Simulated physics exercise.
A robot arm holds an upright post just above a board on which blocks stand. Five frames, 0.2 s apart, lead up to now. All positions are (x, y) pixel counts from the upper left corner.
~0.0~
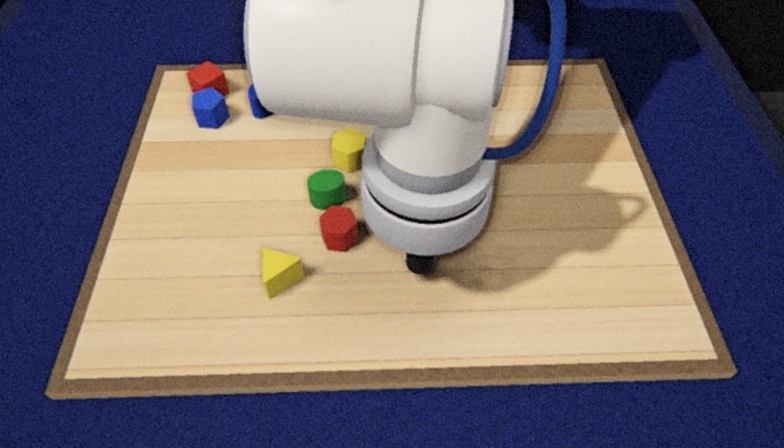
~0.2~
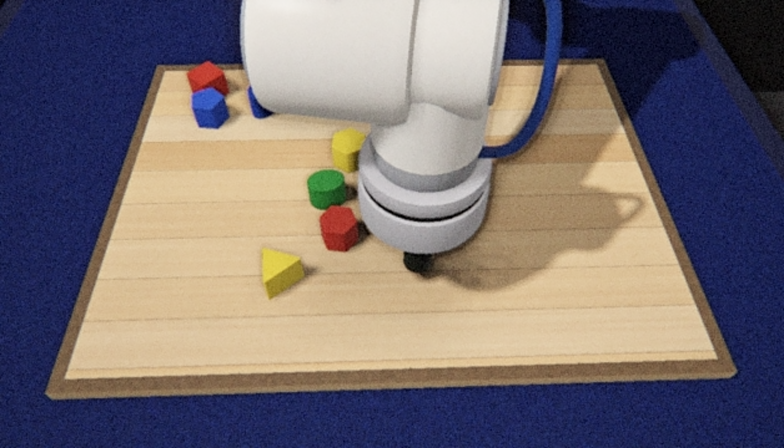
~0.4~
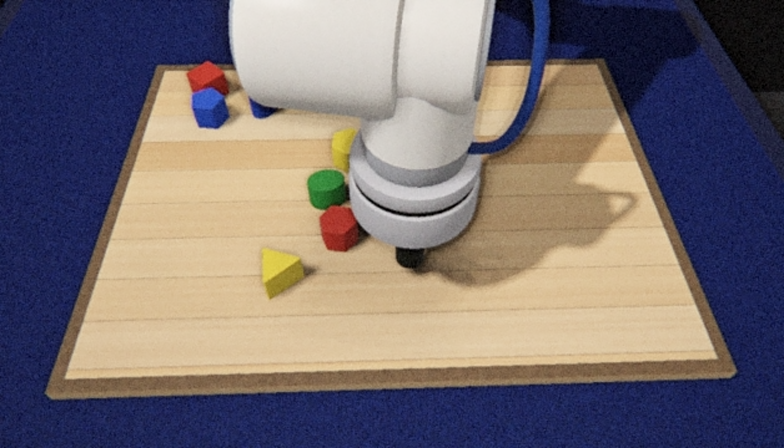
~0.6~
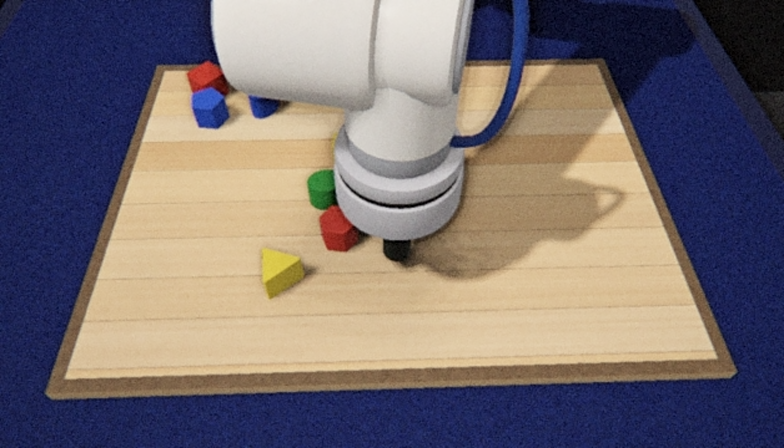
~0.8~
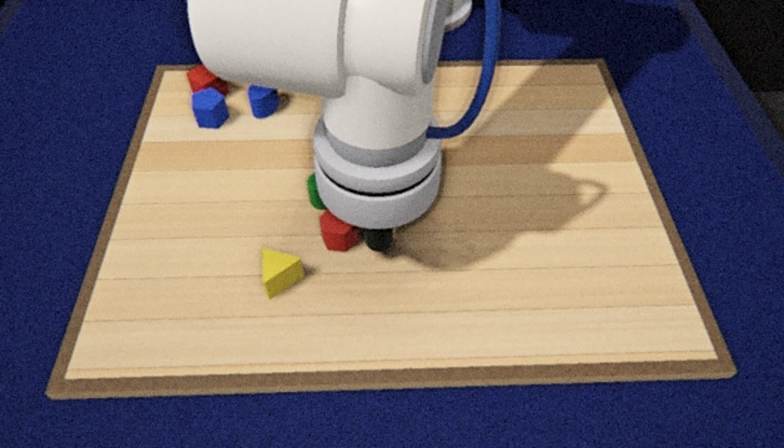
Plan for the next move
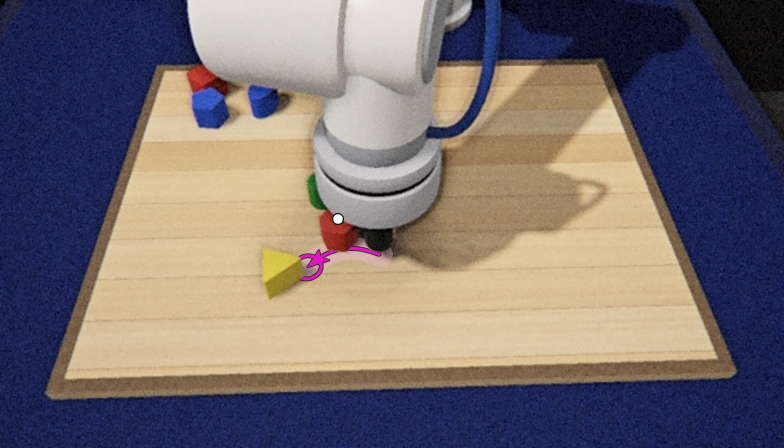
A white robot arm with a blue cable holds a short black post just above a wooden board of small red, green, yellow and blue blocks. It moves slightly left at first, then farther left and a little away from the viewer, nearing the red hexagonal block while the visible blocks stay still.
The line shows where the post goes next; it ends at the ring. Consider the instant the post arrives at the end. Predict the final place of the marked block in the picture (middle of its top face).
The middle of its upper face will lie at (315, 212).
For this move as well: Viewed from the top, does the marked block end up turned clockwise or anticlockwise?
It goes clockwise.
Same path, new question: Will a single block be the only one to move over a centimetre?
Yes.
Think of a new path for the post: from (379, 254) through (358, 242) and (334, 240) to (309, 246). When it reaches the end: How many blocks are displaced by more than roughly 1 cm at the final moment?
Most likely one.
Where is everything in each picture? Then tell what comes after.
The first picture shows tip of the post at (420, 264), middles of tops, yellow three-sided block at (276, 262), red hexagon at (338, 219).
The second picture shows post at (417, 263), nothing pushed.
The third picture shows post at (409, 259), nothing pushed.
The fourth picture shows post at (397, 252), nothing pushed.
The fifth picture shows post at (379, 242), yellow three-sided block at (276, 262), red hexagon at (338, 219).
The line goes from (379, 254) through (354, 248) and (329, 253) to (307, 267); the dot is on the red hexagon.
The first path, step by step. Halfway along, post at (339, 237); red hexagon at (318, 213), turned 15° clockwise.
At the end, post at (305, 255); yellow three-sided block unmoved; red hexagon at (315, 212), turned 20° clockwise.
